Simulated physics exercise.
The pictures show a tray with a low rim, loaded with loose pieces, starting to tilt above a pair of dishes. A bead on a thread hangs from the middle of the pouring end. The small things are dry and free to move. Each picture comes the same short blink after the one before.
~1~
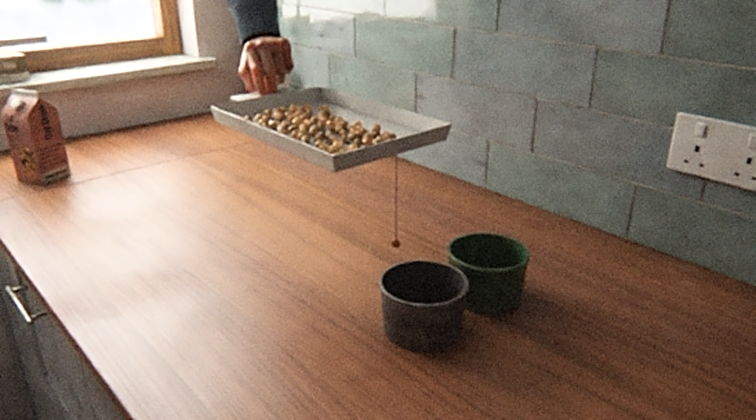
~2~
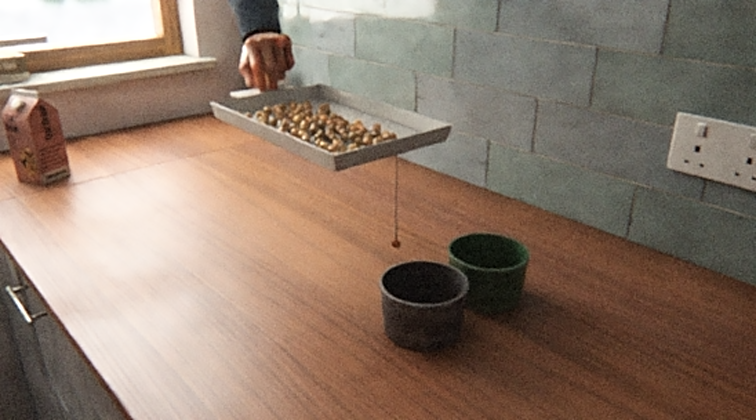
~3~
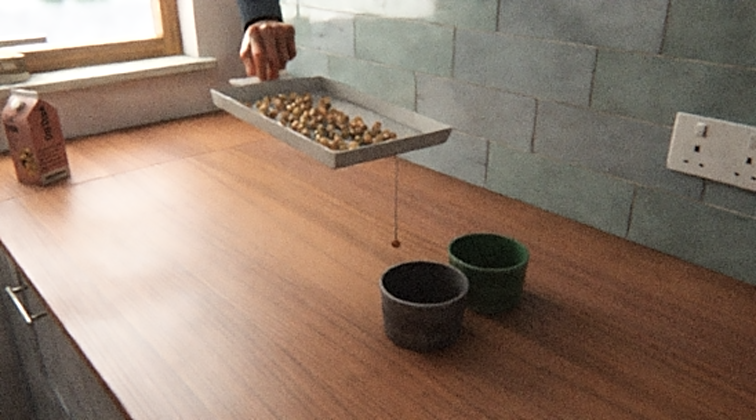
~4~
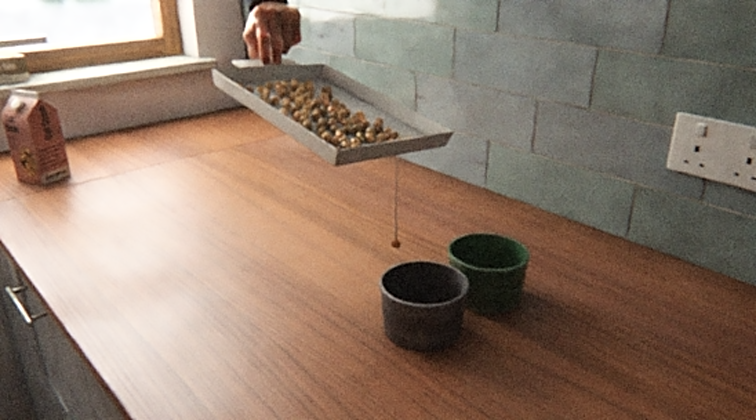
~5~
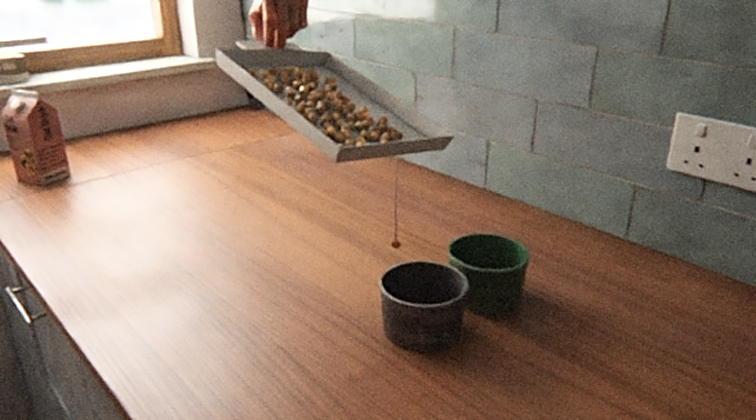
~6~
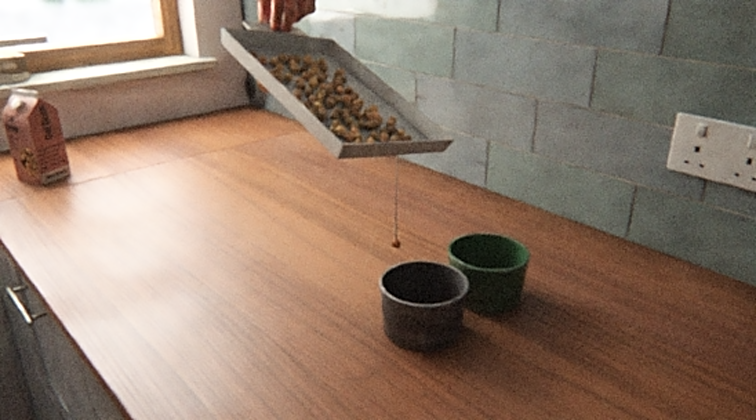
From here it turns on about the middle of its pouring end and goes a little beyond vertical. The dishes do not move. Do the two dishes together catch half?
In the dishes lies under half of it.
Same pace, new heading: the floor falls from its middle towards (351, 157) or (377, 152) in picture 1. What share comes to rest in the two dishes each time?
In turn 20 and 60 in a hundred.
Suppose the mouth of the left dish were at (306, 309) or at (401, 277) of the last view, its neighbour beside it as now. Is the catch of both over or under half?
At the first place below a half, at the second most of it.
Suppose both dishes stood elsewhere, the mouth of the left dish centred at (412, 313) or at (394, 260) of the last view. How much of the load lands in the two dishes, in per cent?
In turn 0 and 80 in a hundred.
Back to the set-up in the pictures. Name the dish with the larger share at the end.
Fuller: The dish on the right.
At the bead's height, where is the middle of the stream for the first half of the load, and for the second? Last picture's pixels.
First near (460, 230), later near (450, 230).
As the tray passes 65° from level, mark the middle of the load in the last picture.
Around (424, 138).
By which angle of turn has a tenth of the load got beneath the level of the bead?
At some 70 degrees.
Just after the last frame, tray tipped steeply; the larger part on the tray; just a few in the right dish; about a tenth in the air.
A moment on, tray tipped past a quarter turn; roughly a quarter on the tray; just a few in the left dish; roughly a quarter in the right dish; roughly a third outside both; roughly a quarter in the air.
Further on, tray tipped past a quarter turn; just a few in the left dish; roughly a third in the right dish; roughly two thirds outside both.
When it is over, tray tipped past a quarter turn; just a few in the left dish; roughly a third in the right dish; roughly two thirds outside both.
